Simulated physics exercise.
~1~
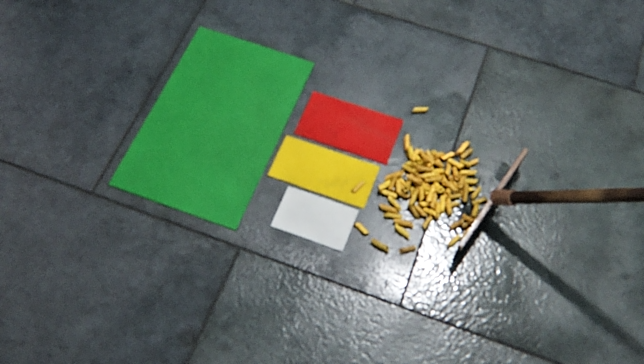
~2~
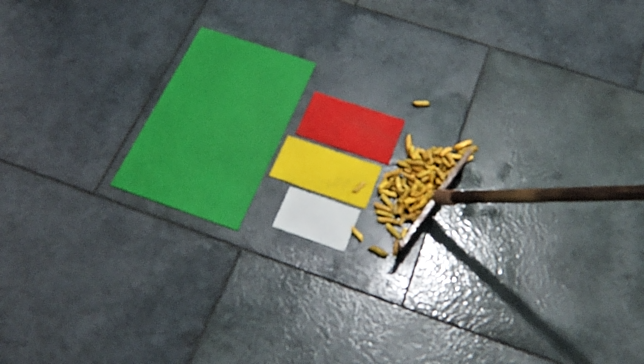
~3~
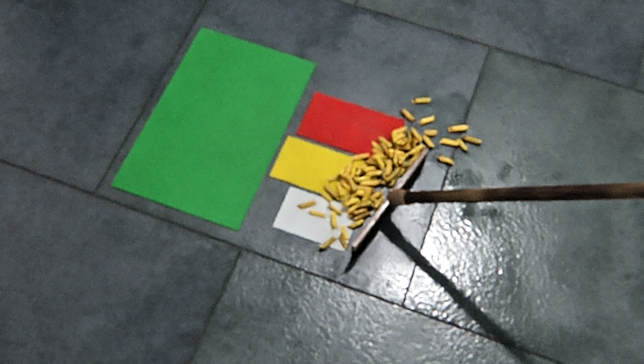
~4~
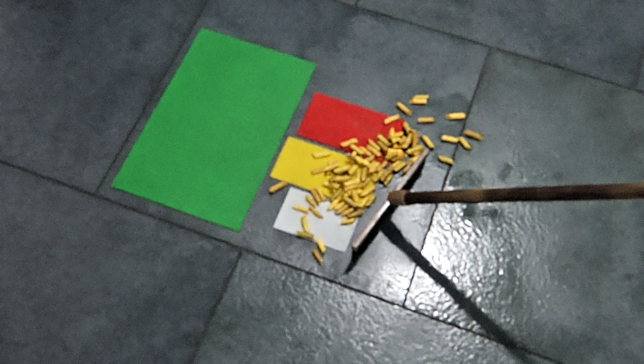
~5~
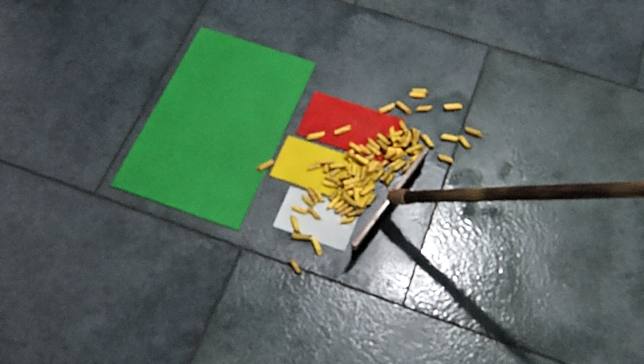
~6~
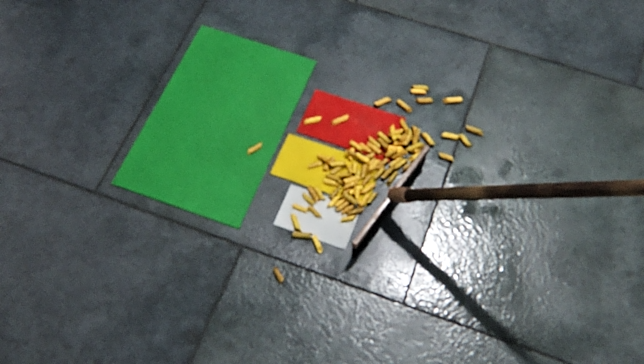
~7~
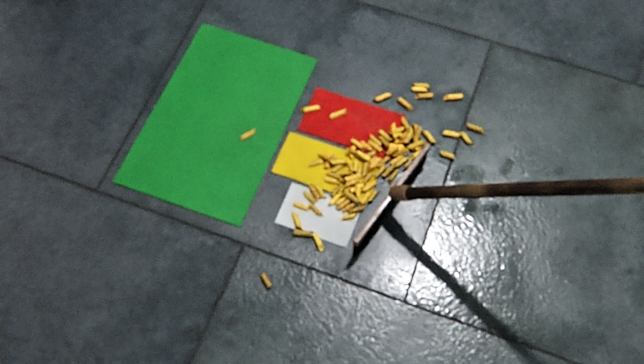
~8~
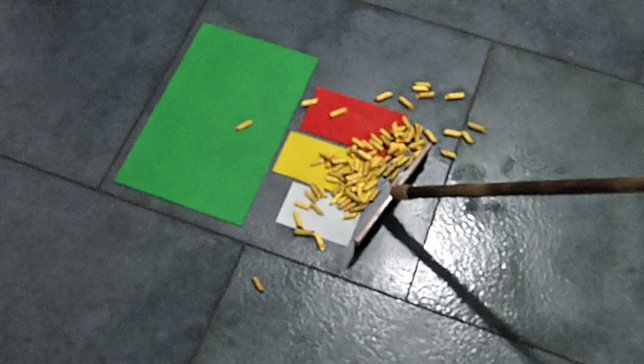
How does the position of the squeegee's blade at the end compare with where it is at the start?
At the end the blade is farther left than at the start, resting close to the right side of the small coloured sheets instead of out on the tiles beyond the heap.
